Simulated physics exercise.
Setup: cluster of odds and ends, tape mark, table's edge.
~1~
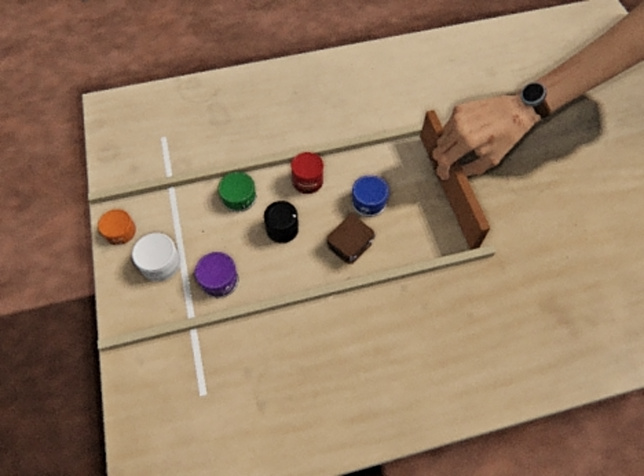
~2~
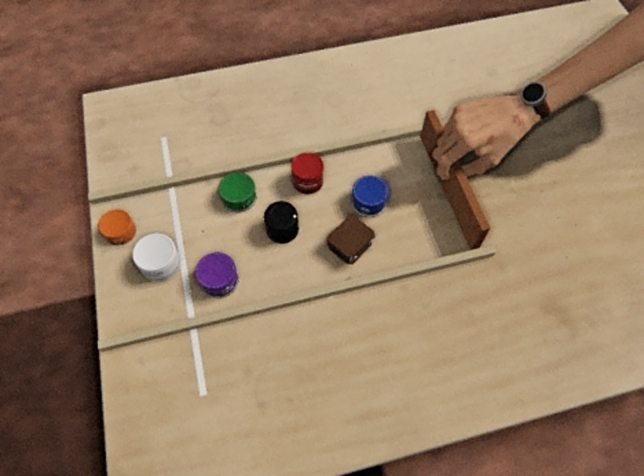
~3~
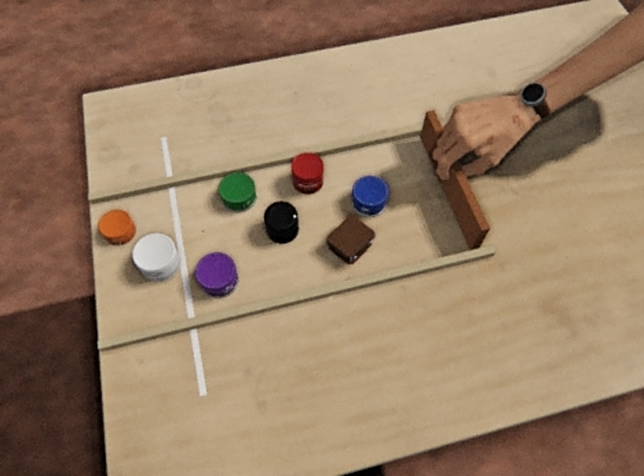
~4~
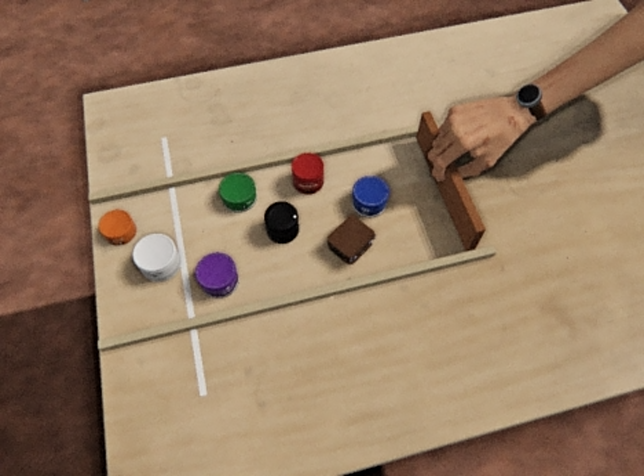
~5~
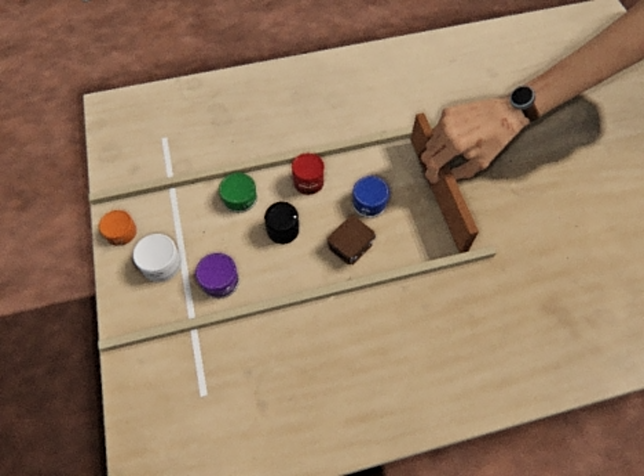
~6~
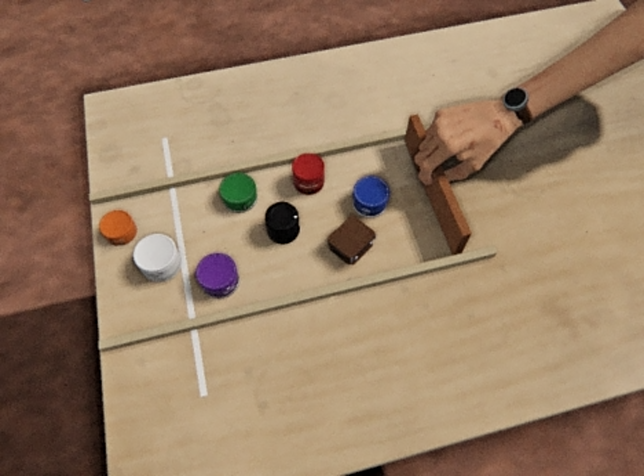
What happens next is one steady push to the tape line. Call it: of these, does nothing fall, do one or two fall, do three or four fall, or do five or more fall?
Nothing falls.
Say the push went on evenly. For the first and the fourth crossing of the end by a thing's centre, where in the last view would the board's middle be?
Its centre point is roughly (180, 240) and later (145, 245).
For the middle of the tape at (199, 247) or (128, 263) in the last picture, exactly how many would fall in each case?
So that's 0 for the first and 5 for the second.
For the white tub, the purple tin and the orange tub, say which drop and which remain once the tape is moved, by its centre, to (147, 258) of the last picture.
The white tub slips off, the purple tin slips off and the orange tub slips off.
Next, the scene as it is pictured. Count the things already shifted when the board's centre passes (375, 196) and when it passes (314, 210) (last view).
That makes 1 at the first spot and 4 at the second.
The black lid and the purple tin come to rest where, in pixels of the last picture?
Final positions - black lid around (127, 256), purple tin around (125, 299).
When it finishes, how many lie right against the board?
The count in contact is 3.
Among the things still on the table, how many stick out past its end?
Overhang count: 2.
Soon after, none off yet; orange tub at rest near (119, 228); white tub at rest near (158, 258); purple tin at rest near (218, 276).
Then, none off yet; orange tub at rest near (119, 228); white tub at rest near (158, 258); purple tin moving near (214, 277).
At rest, the number that fall off is zero.
